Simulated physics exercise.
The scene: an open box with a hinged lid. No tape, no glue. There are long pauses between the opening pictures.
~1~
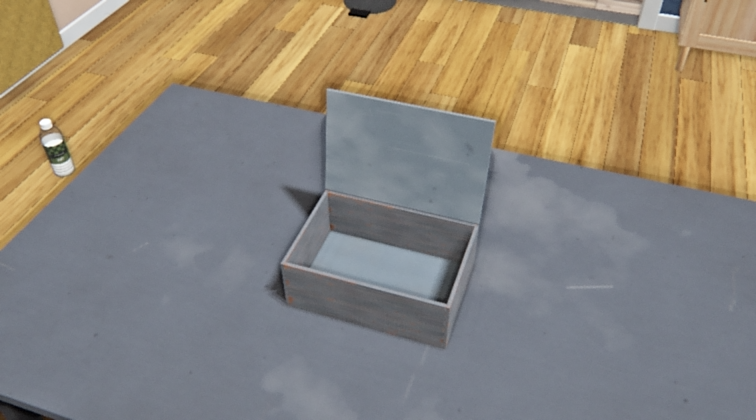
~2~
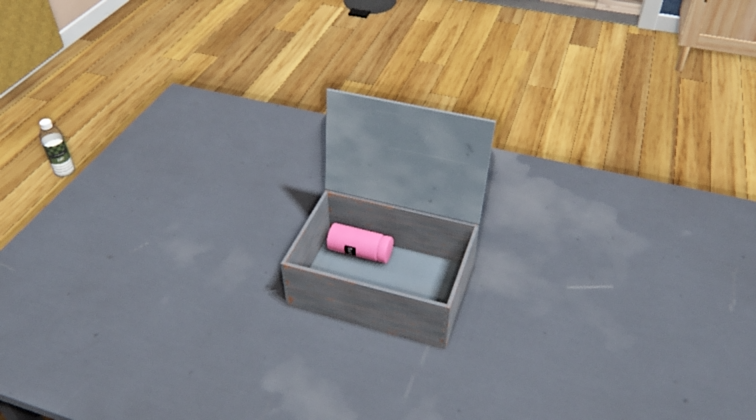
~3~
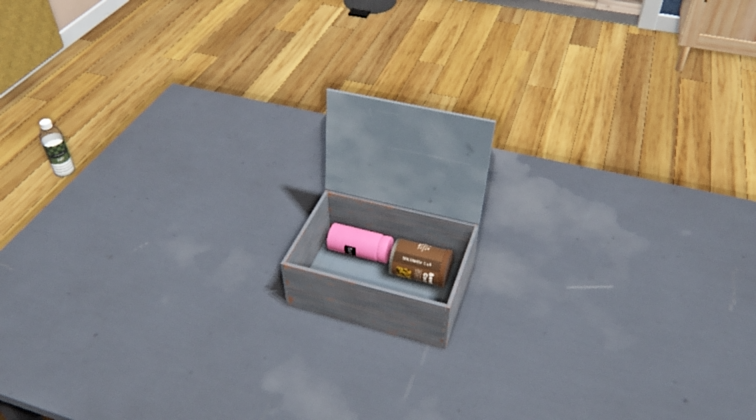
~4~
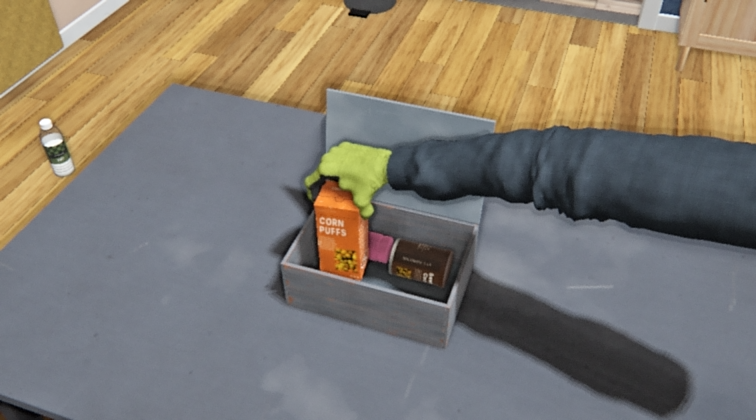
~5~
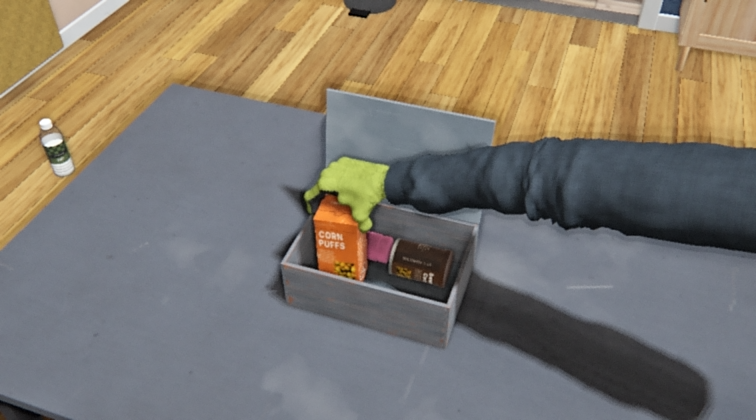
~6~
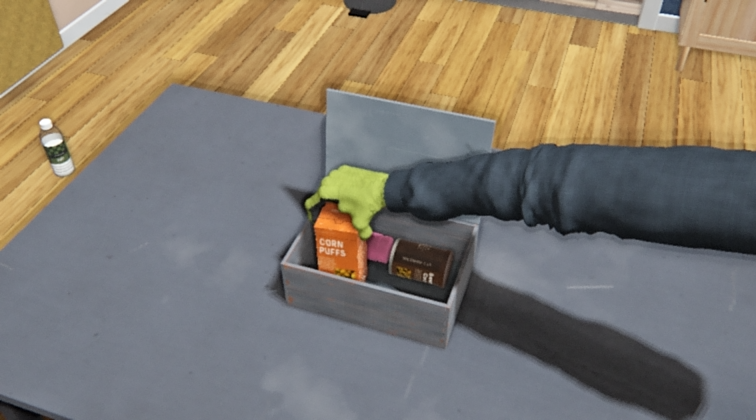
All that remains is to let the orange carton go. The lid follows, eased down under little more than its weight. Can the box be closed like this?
In the end the lid stays ajar.
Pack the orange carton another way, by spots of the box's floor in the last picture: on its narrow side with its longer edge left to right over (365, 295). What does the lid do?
Then it shuts flat.
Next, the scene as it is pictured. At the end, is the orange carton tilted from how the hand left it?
It stays as placed.
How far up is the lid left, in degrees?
About 35°.
Then, 1.10 s past the last view, lid starting down.
Then, 1.50 s past the last view, lid 67° above the rim.
Then, 1.70 s past the last view, lid 45° above the rim.
Finally, lid 37° above the rim; all 3 still in place. Final places as the last picture's camera would see them, orange carton near (343, 251).
